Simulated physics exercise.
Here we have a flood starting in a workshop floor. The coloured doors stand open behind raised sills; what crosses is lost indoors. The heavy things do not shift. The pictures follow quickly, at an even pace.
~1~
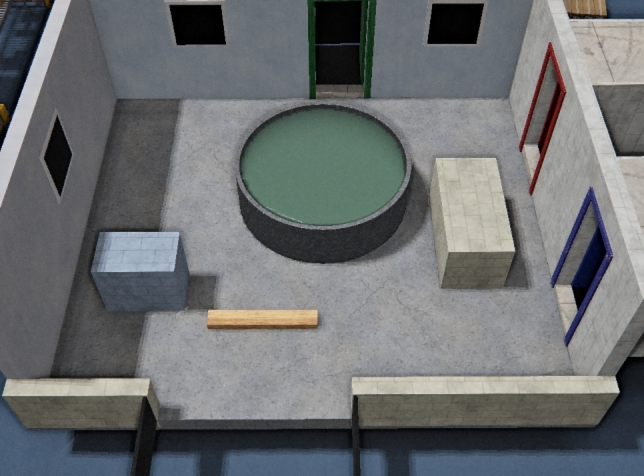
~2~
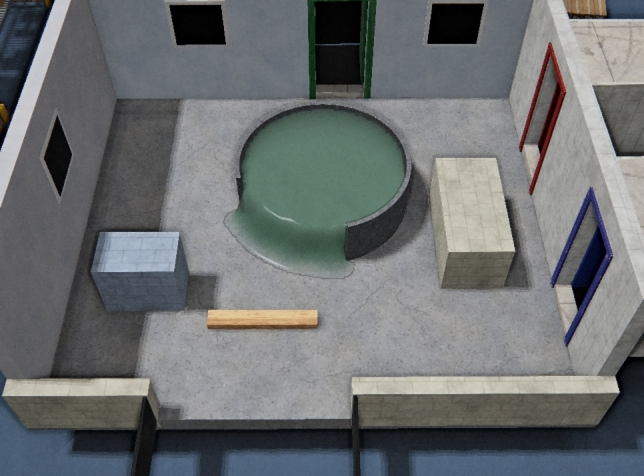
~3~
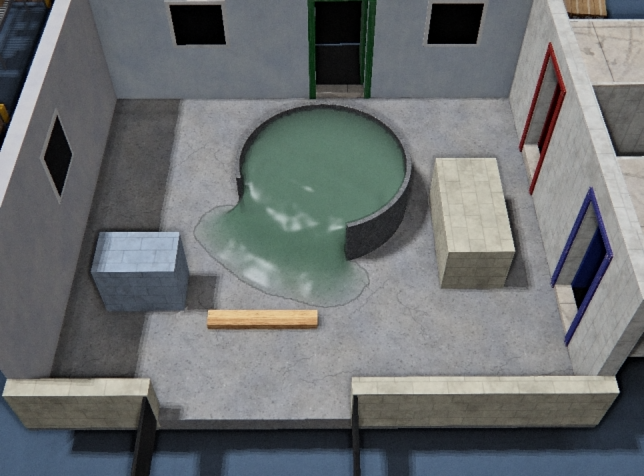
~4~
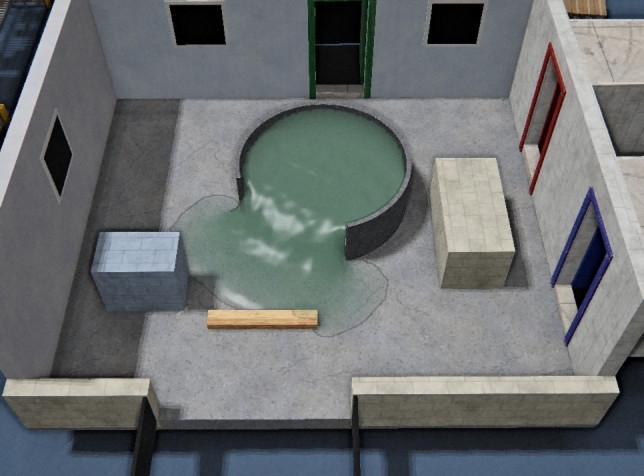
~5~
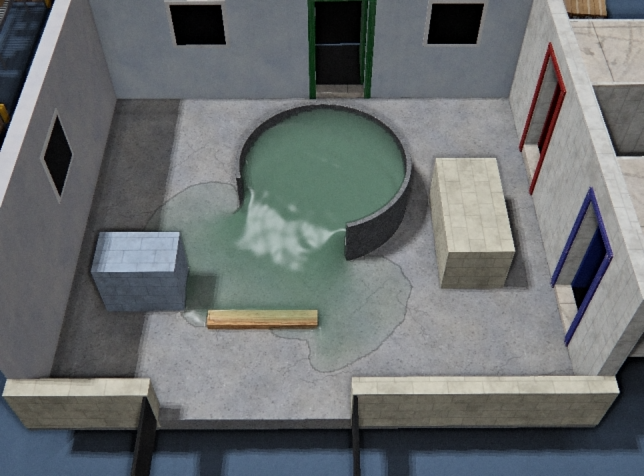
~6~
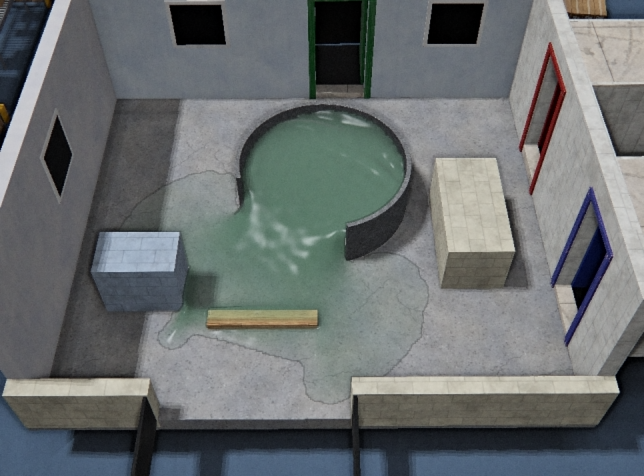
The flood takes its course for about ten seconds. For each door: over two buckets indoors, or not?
One by one: The blue door admits no more than that; the green door admits no more than that; the red door admits no more than that.
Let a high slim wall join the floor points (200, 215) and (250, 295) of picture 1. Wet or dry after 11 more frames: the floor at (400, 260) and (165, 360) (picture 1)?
As listed: Not flooded, covered.
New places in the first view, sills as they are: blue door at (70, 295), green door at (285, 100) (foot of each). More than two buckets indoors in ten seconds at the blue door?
One by one: The blue one passes that mark.
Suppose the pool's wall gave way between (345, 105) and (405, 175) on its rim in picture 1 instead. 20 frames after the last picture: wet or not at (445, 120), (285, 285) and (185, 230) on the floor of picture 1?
As listed: Covered, dry, free of water.
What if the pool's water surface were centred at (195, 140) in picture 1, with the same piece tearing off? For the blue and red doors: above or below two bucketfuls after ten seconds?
In short: The blue one takes more; the red one lets less in.
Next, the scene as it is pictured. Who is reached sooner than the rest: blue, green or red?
It is the blue door.
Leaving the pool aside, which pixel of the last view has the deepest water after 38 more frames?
I would point to (117, 101).
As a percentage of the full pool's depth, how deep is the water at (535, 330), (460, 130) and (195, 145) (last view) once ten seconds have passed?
Roughly 10, 16 and 6 per cent, in turn.
A moment on, water covers 40 % of the floor; the blue door not reached, the green door not reached, the red door not reached.
Next, water covers 45 % of the floor; the blue door not reached, the green door not reached, the red door not reached.
Then, water covers 65 % of the floor; the blue door wet at the sill, nothing in, the green door not reached, the red door not reached.
Later, water covers 85 % of the floor; the blue door wet at the sill, nothing in, the green door wet at the sill, nothing in, the red door wet at the sill, nothing in.
In the end, water covers 95 % of the floor; the blue door under two buckets in, the green door wet at the sill, nothing in, the red door wet at the sill, nothing in.
